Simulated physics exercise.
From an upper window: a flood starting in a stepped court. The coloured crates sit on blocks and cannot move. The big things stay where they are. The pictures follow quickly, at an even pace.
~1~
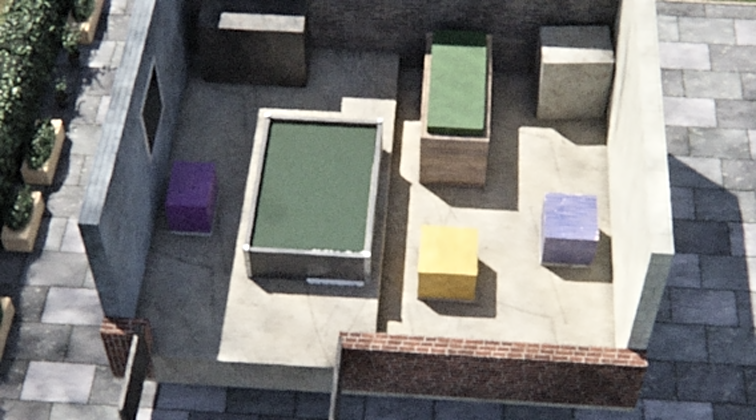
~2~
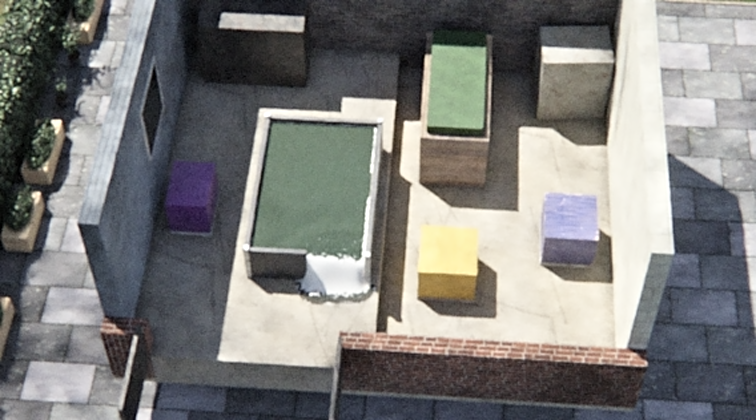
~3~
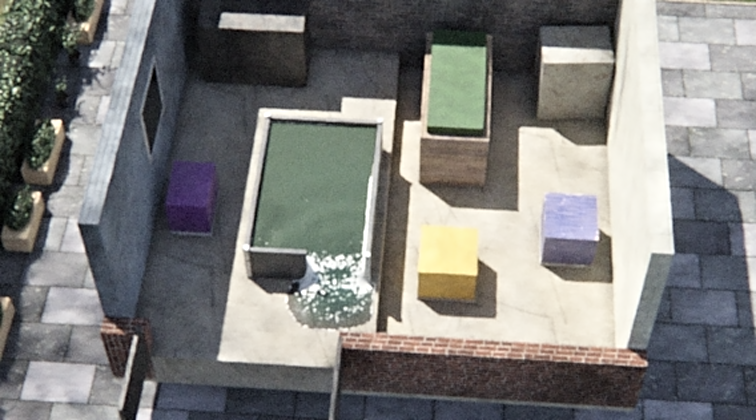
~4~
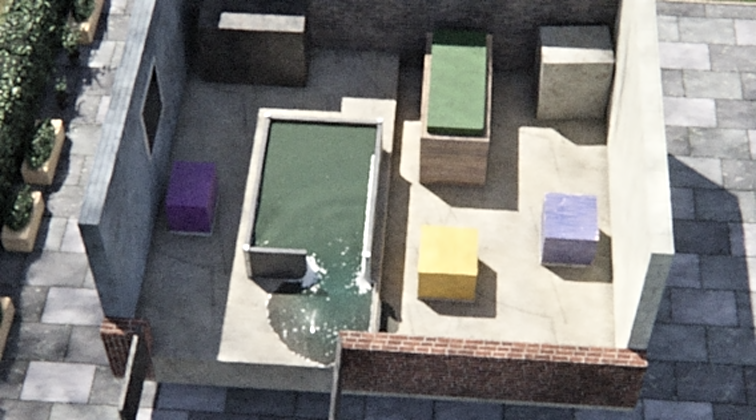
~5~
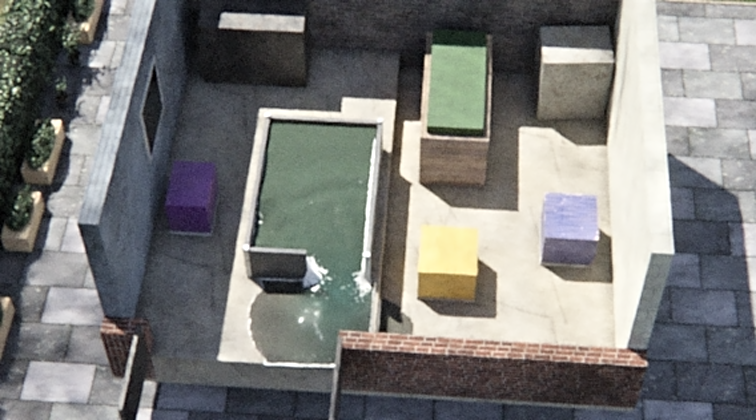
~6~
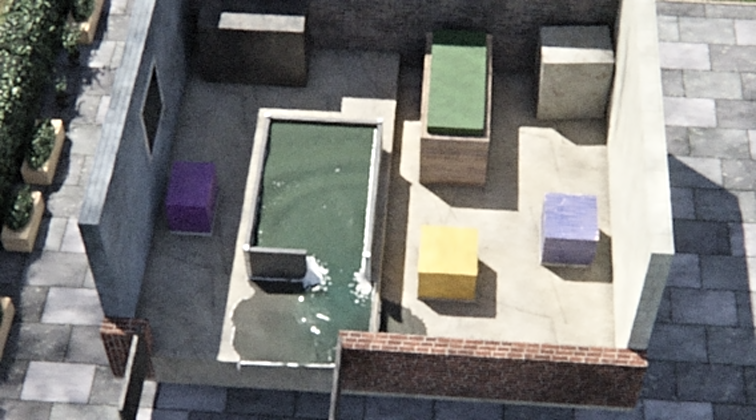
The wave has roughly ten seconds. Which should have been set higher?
One by one: The blue crate is soaked; the purple crate keeps dry; the yellow crate is soaked.
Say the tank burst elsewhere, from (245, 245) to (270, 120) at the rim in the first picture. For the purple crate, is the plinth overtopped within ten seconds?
One by one: Purple ends up wet.
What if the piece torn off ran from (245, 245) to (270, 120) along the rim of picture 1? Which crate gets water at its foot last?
Last comes the blue-painted one.
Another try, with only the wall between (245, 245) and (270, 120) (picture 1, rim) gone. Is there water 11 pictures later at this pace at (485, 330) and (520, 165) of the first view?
In that order: Free of water, clear.
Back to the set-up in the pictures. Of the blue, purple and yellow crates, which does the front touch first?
It is the one in yellow.
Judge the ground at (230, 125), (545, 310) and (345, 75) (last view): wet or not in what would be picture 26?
In turn: No water, awash, dry.
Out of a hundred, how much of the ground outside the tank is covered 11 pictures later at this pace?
Some 20 per cent.
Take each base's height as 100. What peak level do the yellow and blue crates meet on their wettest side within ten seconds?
About 180 and 260 per cent.
A moment on, water covers 10 % of the floor; the blue crate not reached, the purple crate not reached, the yellow crate not reached.
Next, water covers 20 % of the floor; the blue crate not reached, the purple crate not reached, the yellow crate water round its plinth.
Then, water covers 25 % of the floor; the blue crate water round its plinth, the purple crate not reached, the yellow crate water round its plinth.
Later, water covers 40 % of the floor; the blue crate water round its plinth, the purple crate not reached, the yellow crate water round its plinth.
In the end, water covers 55 % of the floor; the blue crate was topped, the purple crate stayed above the water, the yellow crate was topped.
